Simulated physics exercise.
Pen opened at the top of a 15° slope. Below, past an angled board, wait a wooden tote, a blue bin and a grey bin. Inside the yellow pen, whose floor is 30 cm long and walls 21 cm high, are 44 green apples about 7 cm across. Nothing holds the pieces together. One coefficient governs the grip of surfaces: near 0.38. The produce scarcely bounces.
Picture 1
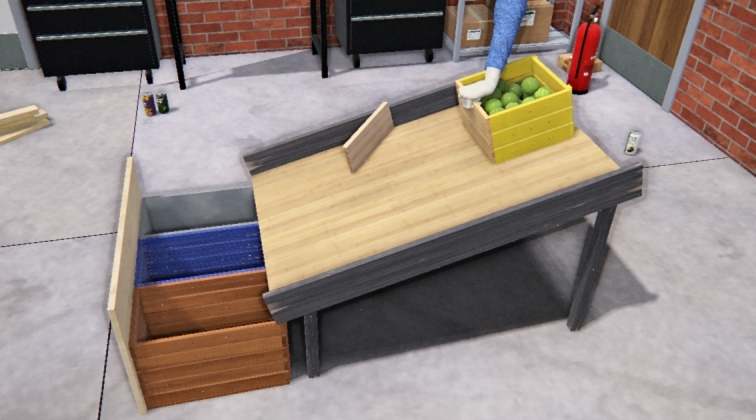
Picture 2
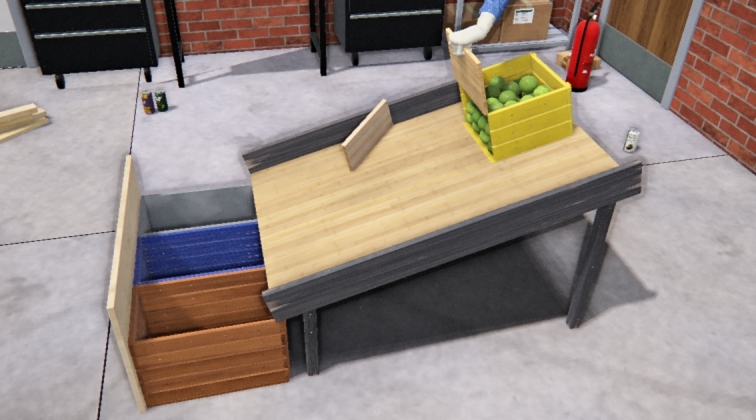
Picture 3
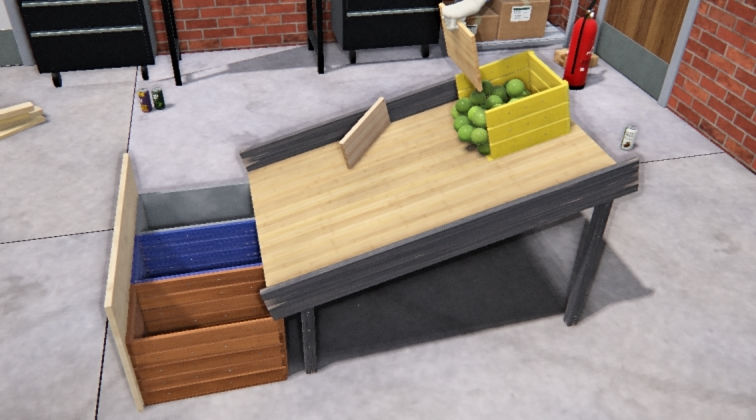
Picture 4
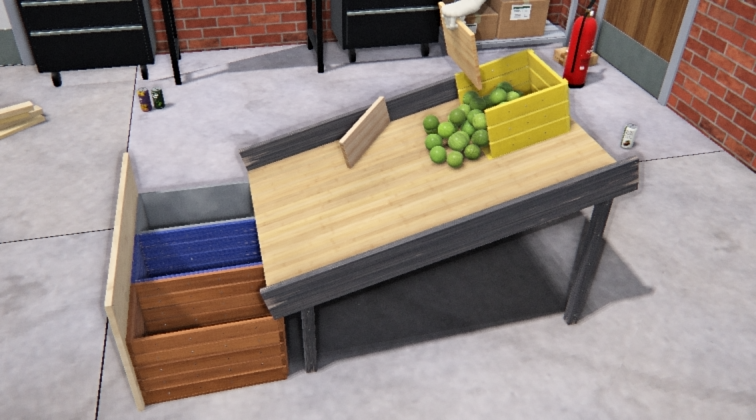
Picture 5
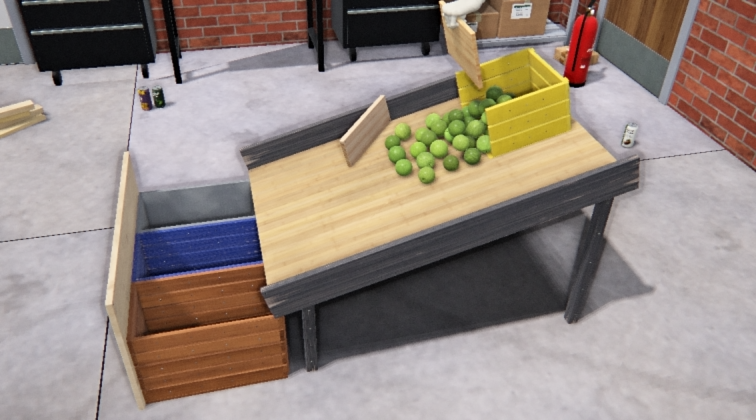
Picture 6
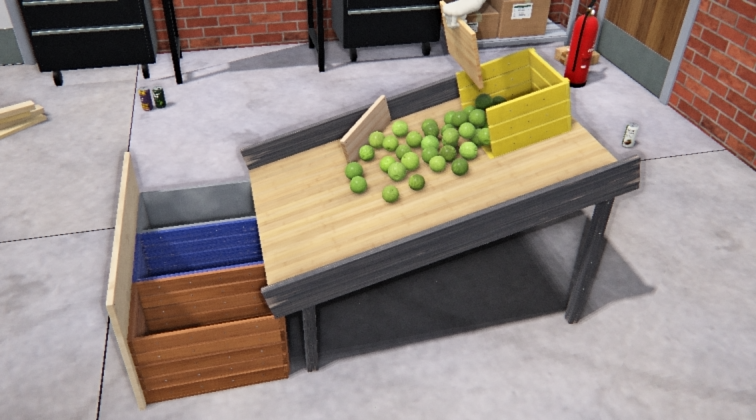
At the start, a gloved hand rests at the edge of a yellow crate of green apples at the top of a sloping wooden table, with bins at its lower left. The hand lifts away the crate's side panel, and apples roll out, spreading down the slope past a small wooden board.
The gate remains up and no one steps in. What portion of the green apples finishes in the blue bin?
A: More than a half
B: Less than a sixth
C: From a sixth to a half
More than a half.
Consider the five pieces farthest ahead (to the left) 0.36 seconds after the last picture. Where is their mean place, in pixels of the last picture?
Somewhere near pixel (247, 238) of the last view.
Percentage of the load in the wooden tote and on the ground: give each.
Roughly 35 % for the first place and 0 % for the second.
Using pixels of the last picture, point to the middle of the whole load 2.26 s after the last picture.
(191, 314).
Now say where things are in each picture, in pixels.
In the first picture (we follow the rim corner now nearest the camera), yellow pen at (489, 117); blue bin at (138, 285); nothing out yet.
In the second picture, yellow pen at (488, 114).
In the third picture, yellow pen at (485, 112); 5 out, the lowest apple at (463, 125).
In the fourth picture, yellow pen at (485, 111); 14 out, the lowest apple at (438, 155).
In the fifth picture, yellow pen at (486, 110); 22 out, the lowest apple at (404, 168).
In the sixth picture, yellow pen at (486, 110); blue bin at (136, 280); 28 out, the lowest apple at (358, 185).
Then, 0.36 s after the last picture, 3 still in the yellow pen, 2 in the blue bin, 38 on the slope and 1 in the air.
Then, 0.81 s after the last picture, 5 in the wooden tote, 10 in the blue bin, 28 on the slope and 1 in the air.
Then, 1.45 s after the last picture, 13 in the wooden tote, 22 in the blue bin, 7 on the slope and 2 in the air.
Final count (2.26 s after the last picture), 15 in the wooden tote and 29 in the blue bin. Asked share, 29 of 44, 66 per cent.
